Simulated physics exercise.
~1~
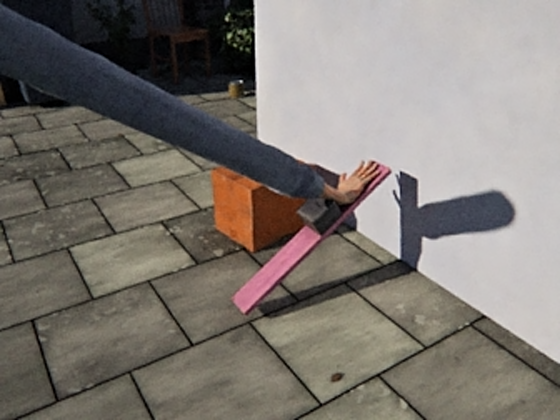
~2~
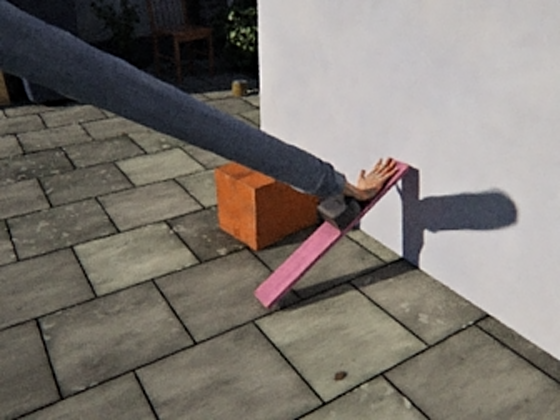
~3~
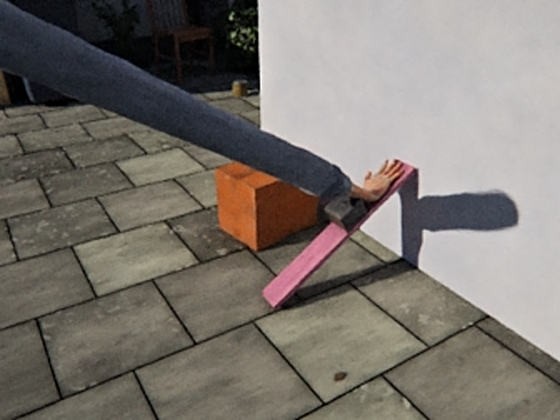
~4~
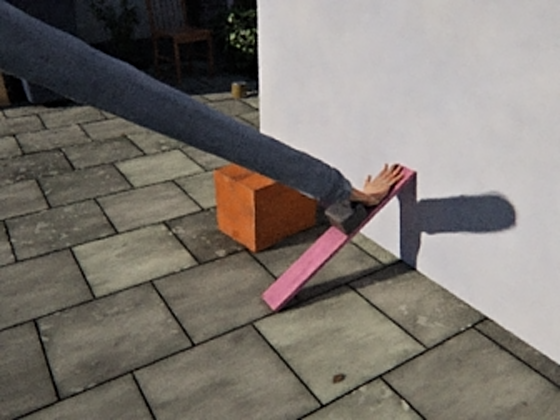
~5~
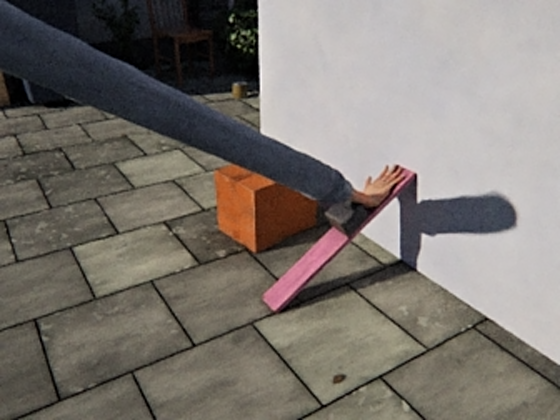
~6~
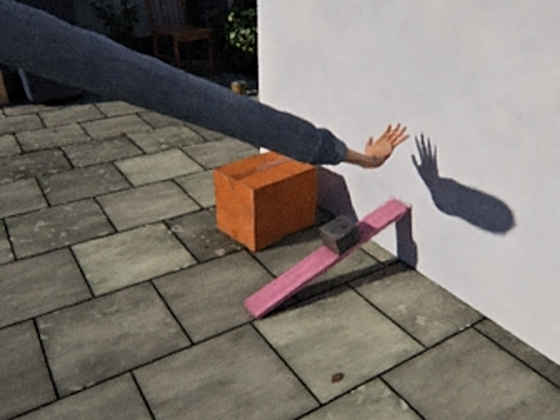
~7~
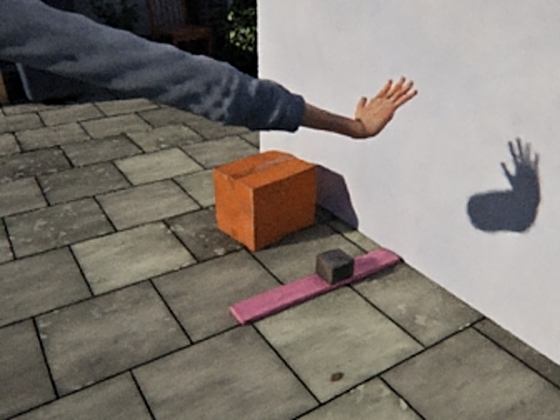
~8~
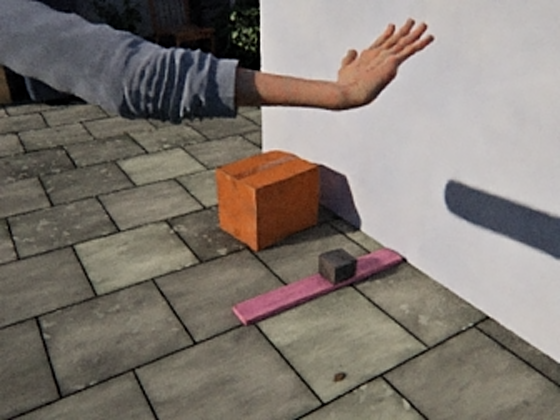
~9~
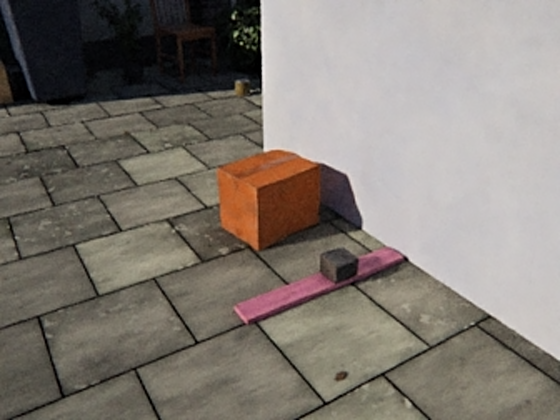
The clip opens on a sunlit paved patio, where an arm in a dark blue-grey sleeve holds a pink plank at a slant, with a small dark block resting on it, beside an orange box. The hand shifts the plank slightly to the right until its top leans against the pale wall, then keeps it there. The hand lets go and draws back, and the plank gives way, its upper end sliding down the wall. The plank drops flat onto the paving with the block still on top. The arm withdraws from view, leaving plank and block lying still, the orange box unmoved.
